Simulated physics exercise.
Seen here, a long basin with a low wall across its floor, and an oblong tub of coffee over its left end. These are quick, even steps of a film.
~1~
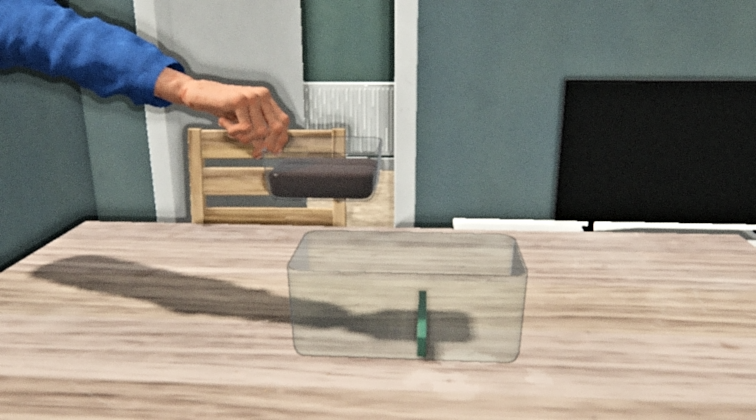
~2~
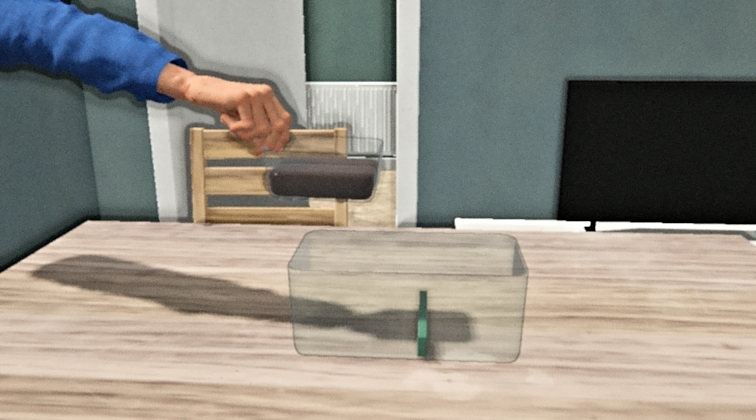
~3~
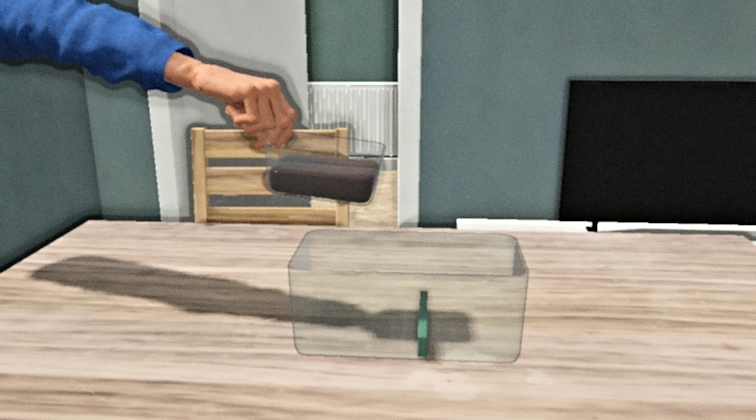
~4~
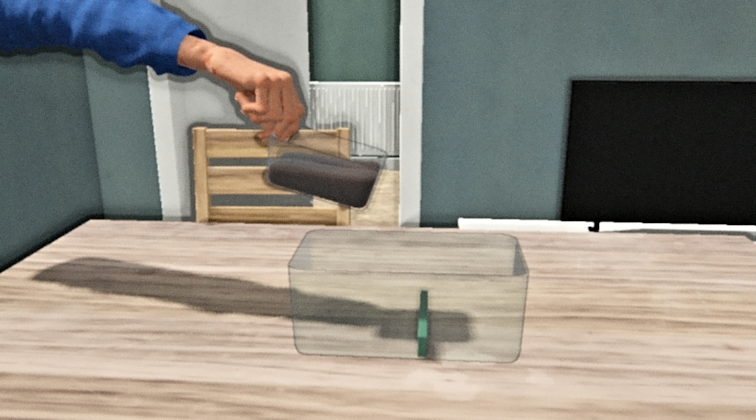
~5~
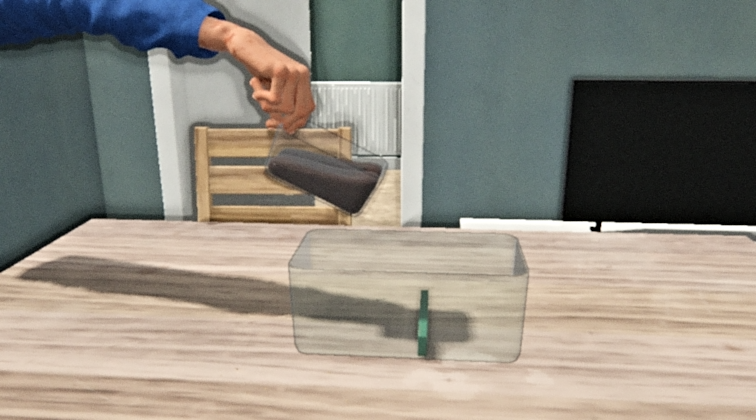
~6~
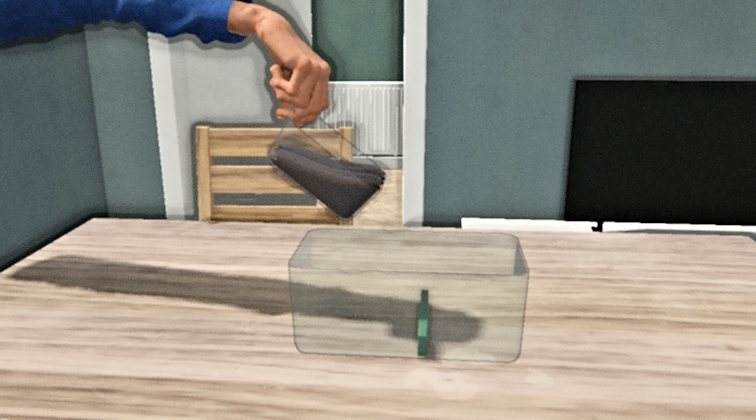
A hand tilts a clear tub of dark coffee rightward above a long, clear basin.
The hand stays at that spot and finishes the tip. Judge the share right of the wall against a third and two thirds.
In the end not even a third is right of the wall.
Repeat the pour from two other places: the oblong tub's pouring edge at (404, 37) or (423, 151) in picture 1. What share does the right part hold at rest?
About 60 and 65 per cent.
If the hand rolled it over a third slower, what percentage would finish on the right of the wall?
Near 25 %.
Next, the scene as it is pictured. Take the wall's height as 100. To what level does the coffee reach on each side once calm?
Left about 50, right about 20.
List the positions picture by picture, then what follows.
In the first picture, it leans 0°; its right rim is at (380, 147); the coffee meets the walls at (275, 165) and (377, 166); the long basin's rim runs from (297, 250) to (520, 255); the wall's top is at (422, 313).
In the second picture, it leans 2°; its right rim is at (381, 148); the coffee meets the walls at (276, 164) and (378, 166).
In the third picture, it leans 7°; its right rim is at (383, 153); the coffee meets the walls at (276, 162) and (378, 168).
In the fourth picture, it leans 16°; its right rim is at (385, 161); the coffee meets the walls at (277, 159) and (379, 170).
In the fifth picture, it leans 26°; its right rim is at (385, 172); the coffee meets the walls at (277, 155) and (381, 172).
In the sixth picture, it leans 39°; its right rim is at (383, 184); the coffee meets the walls at (277, 147) and (382, 174).
A moment on, the oblong tub is tipped right over and 7 per cent is still to pour, 69 is left of the wall and 1 right of it.
Next, the oblong tub is tipped right over and 0 per cent is still to pour, 81 is left of the wall and 12 right of it.
Then the oblong tub is tipped right over and 0 per cent is still to pour, 74 is left of the wall and 19 right of it.
Later the oblong tub is tipped right over and 0 per cent is still to pour, 75 is left of the wall and 20 right of it.
In the end 75 per cent lies left of the wall, 20 right of it and 5 outside.
